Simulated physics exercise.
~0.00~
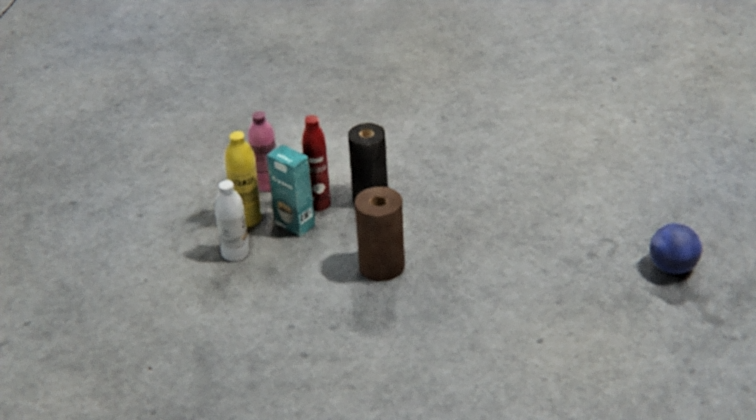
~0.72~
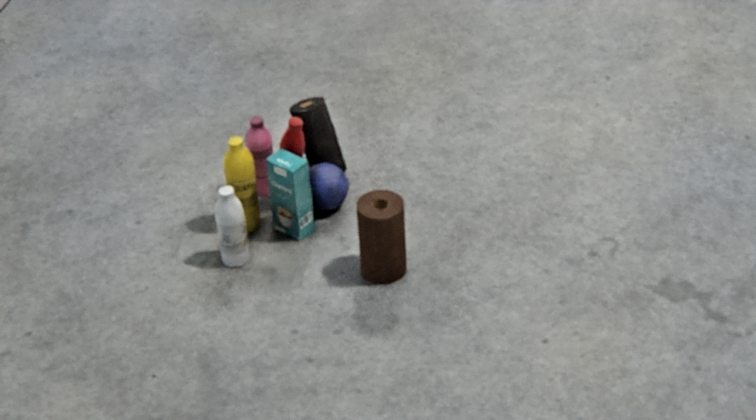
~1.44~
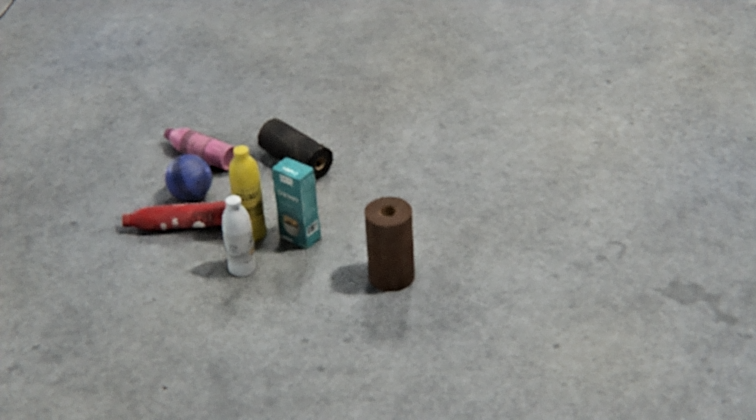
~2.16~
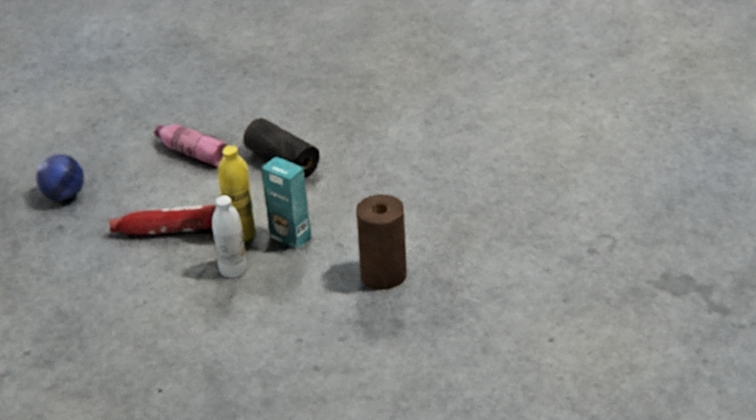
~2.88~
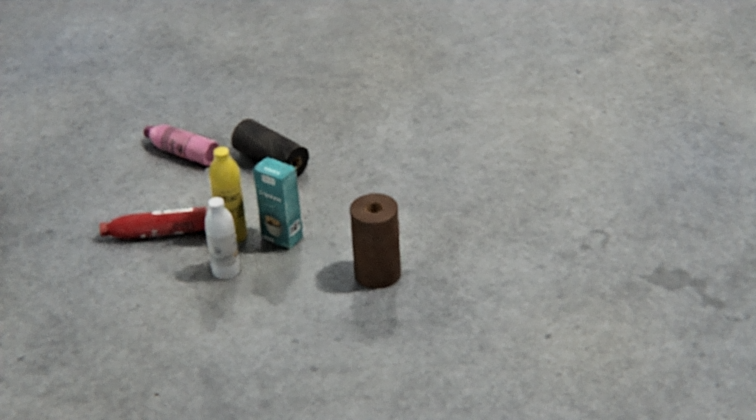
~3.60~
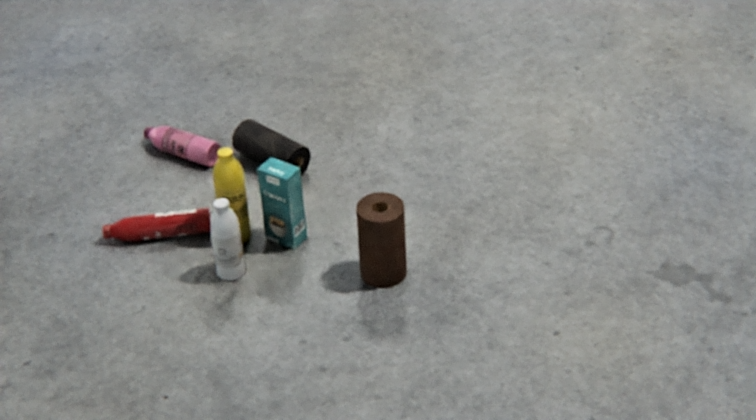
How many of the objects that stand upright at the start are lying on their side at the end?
Three of them end up lying on their side, namely the red bottle, the black roll and the pink bottle.
